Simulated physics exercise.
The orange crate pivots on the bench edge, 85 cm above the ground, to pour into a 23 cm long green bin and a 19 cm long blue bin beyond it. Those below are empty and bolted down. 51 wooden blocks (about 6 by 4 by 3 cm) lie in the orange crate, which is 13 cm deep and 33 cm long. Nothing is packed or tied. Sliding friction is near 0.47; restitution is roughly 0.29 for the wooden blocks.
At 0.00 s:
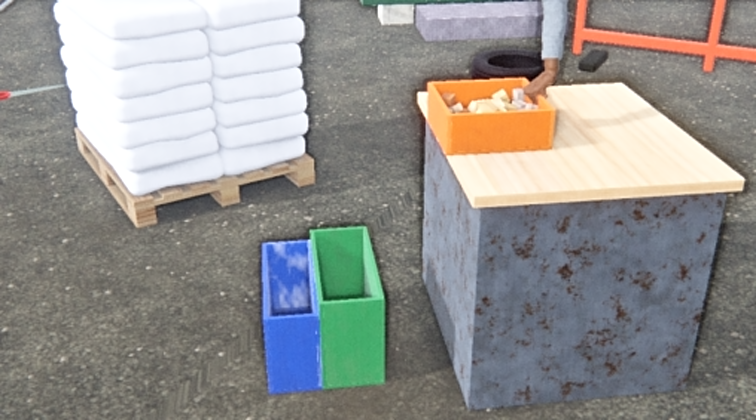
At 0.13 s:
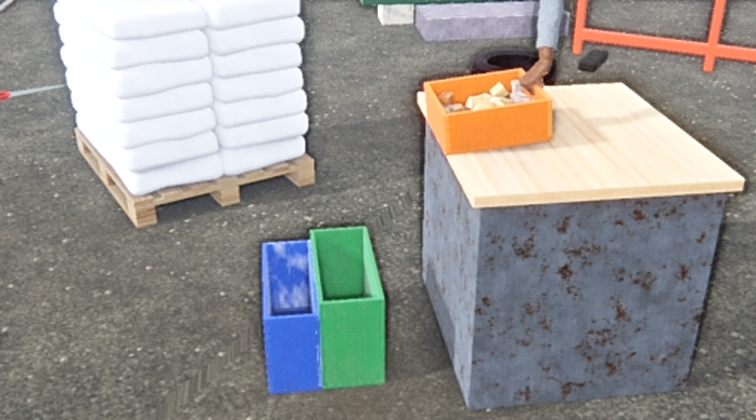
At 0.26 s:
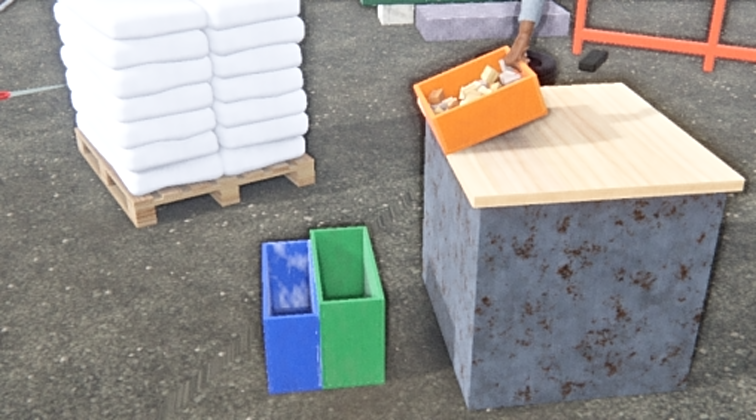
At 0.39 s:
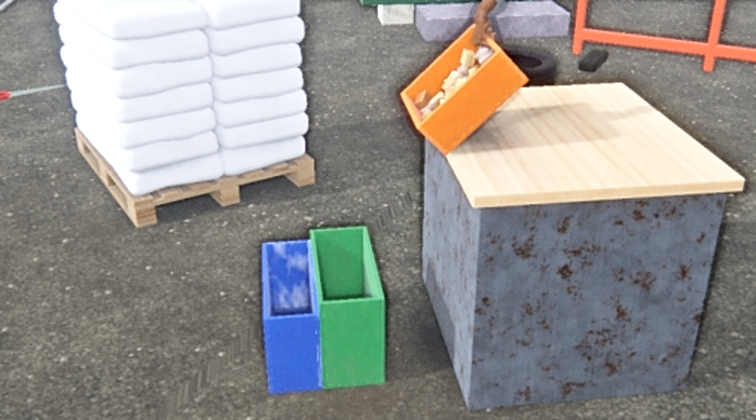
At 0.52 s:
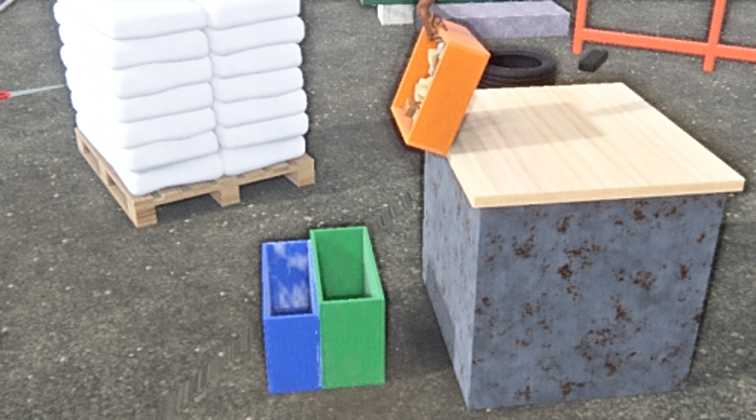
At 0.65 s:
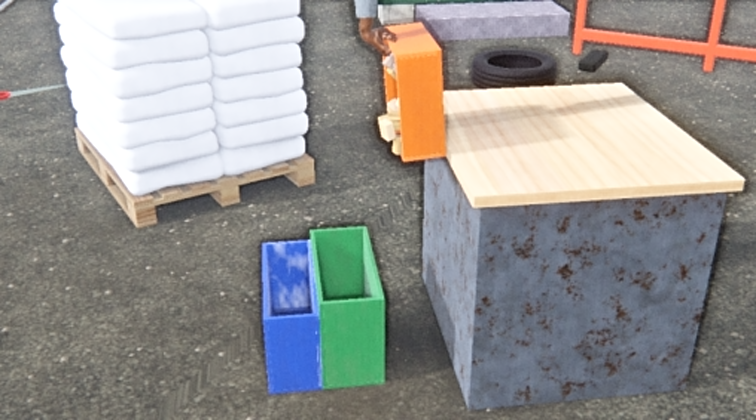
In a paved yard, a hand tilts an orange crate of blocks leftward on a bench edge.
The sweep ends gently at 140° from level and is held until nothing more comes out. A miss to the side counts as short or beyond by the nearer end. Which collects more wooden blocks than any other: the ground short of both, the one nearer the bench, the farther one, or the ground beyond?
The largest share ends in the nearer one: The green bin.
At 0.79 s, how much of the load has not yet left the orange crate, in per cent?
Some 70 per cent.
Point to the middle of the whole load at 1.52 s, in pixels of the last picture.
At about (338, 334).
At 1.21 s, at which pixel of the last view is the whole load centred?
At about (343, 326).
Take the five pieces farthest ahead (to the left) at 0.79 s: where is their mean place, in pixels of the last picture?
Around (348, 181).
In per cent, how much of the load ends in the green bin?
Some 65 per cent of them.
After 0.79 s, tilt 118°; 36 still in the orange crate and 15 in the air.
After 0.96 s, tilt 137°; 10 still in the orange crate, 10 in the green bin, 2 in the blue bin and 29 in the air.
After 1.21 s, tilt 140°; 30 in the green bin, 10 in the blue bin, 1 on the ground short of the green bin and 10 in the air.
Final count (at 1.52 s), 34 in the green bin, 11 in the blue bin, 5 on the ground short of the green bin and 1 on the ground beyond the blue bin.
